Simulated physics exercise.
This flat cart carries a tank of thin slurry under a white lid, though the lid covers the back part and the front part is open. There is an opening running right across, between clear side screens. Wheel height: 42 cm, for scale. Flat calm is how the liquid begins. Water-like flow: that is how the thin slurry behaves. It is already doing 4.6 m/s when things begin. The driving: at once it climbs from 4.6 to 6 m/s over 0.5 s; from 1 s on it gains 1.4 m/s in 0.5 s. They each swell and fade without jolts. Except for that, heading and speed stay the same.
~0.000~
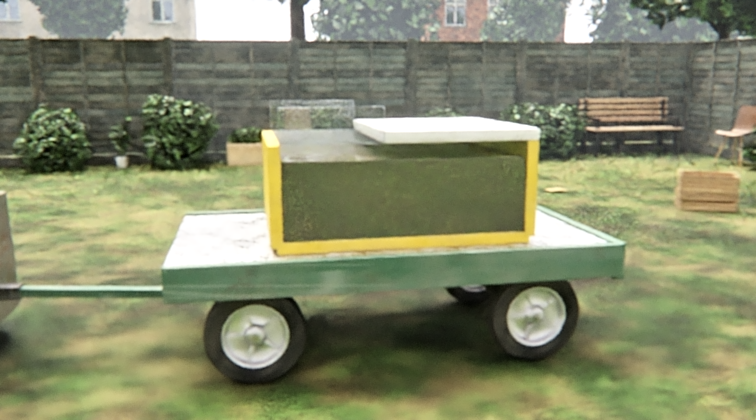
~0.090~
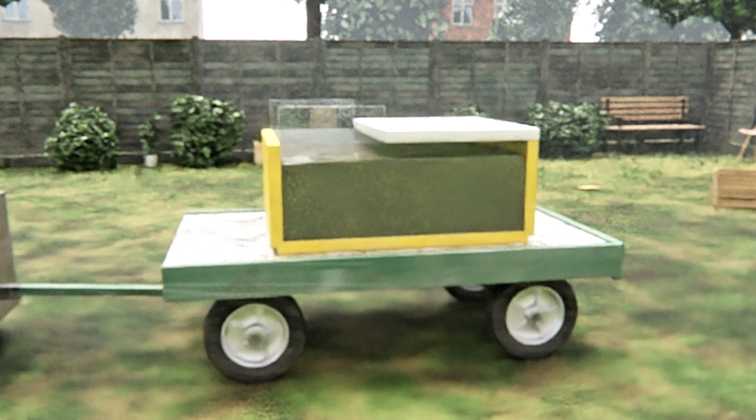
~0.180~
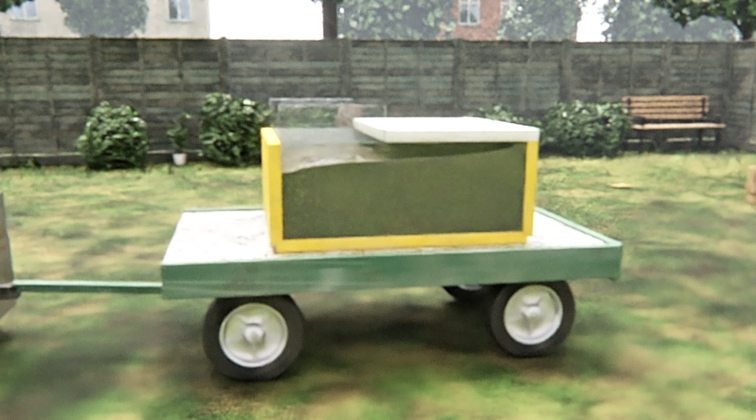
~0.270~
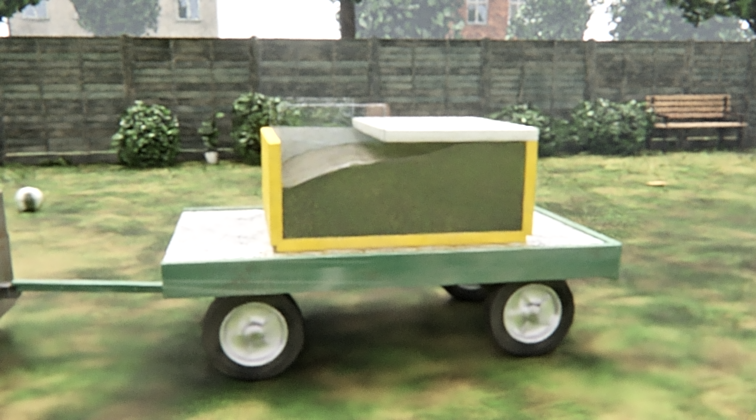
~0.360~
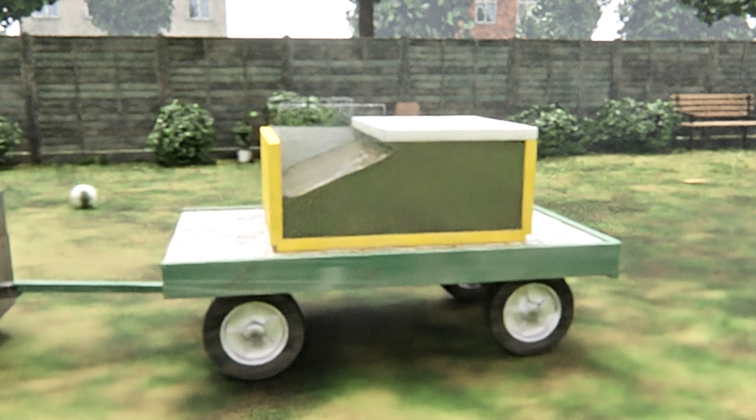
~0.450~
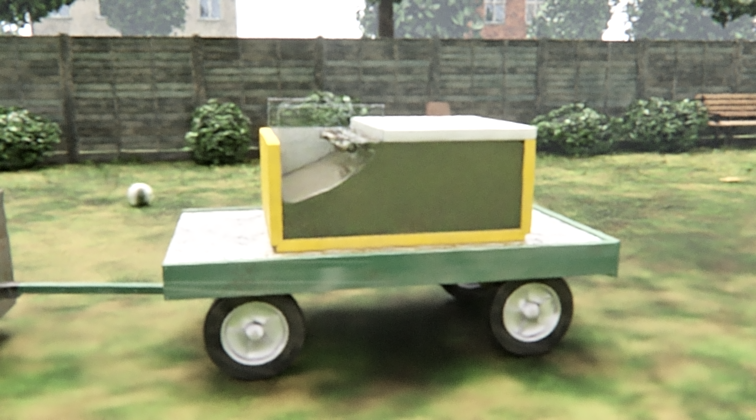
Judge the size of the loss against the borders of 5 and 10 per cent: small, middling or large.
The loss is small.
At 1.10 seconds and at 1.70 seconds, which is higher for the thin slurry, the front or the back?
First at the forward end, then at the rear end.
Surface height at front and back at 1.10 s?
Roughly 38 cm in front and 30 cm behind.
Then, 1.10 s in, the surface stands 38 cm on the front, 30 cm on the back; there is no loss.
Then, 1.70 s in, the surface stands 32 cm on the front, 36 cm on the back; there is no loss.
Then, 2.30 s in, the surface stands 34 cm on the front, 25 cm on the back; the loss stands at 1 per cent, over the front.
Then, 4.39 s in, the loss stands at 1 per cent, over the front, 3 of 277 litres.
